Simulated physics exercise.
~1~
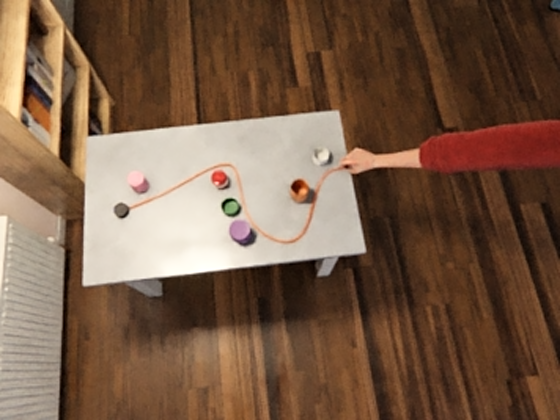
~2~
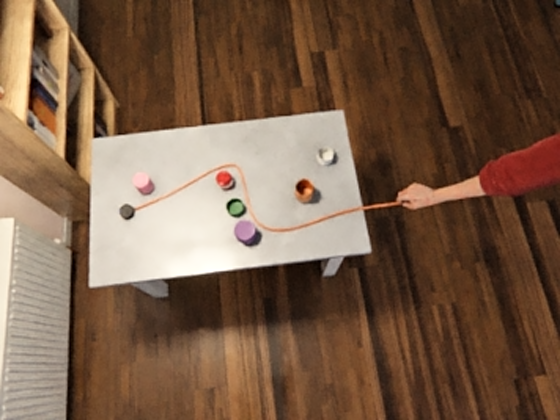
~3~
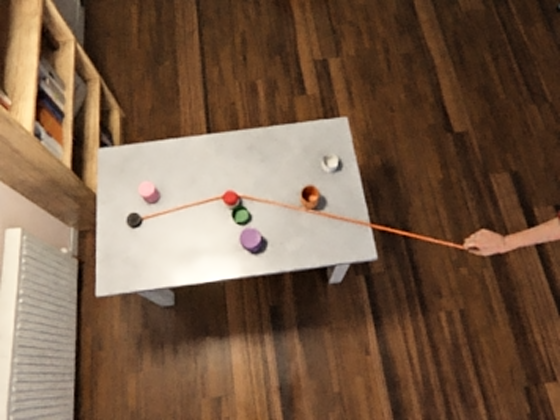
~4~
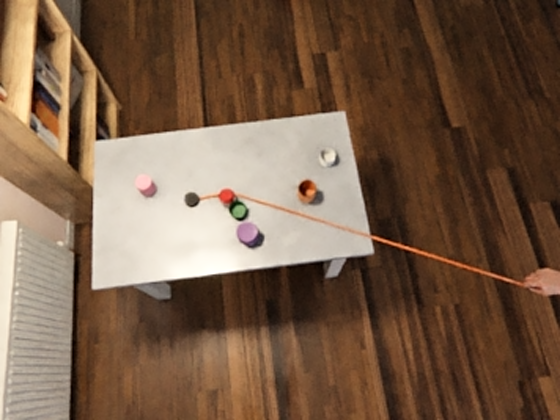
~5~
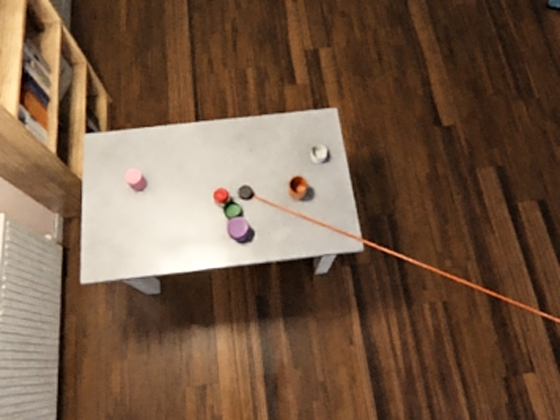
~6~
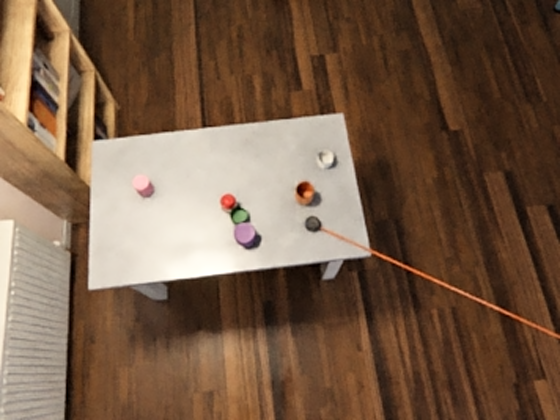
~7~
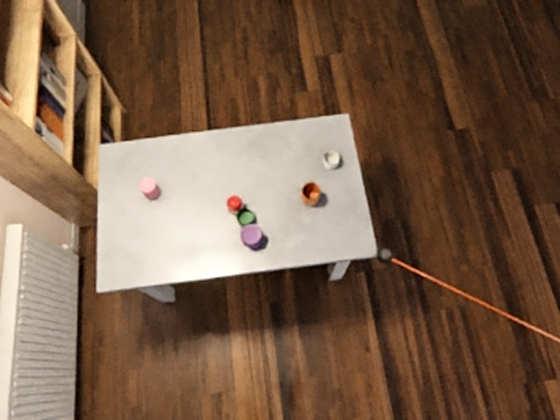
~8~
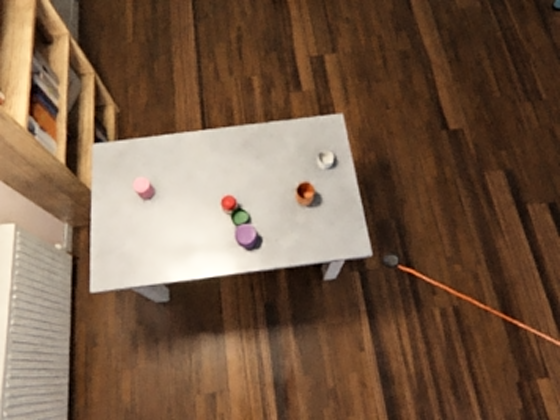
On a side table, a hand pulling an orange cord rightward, nudging a red jar and dragging a black disc off the edge.
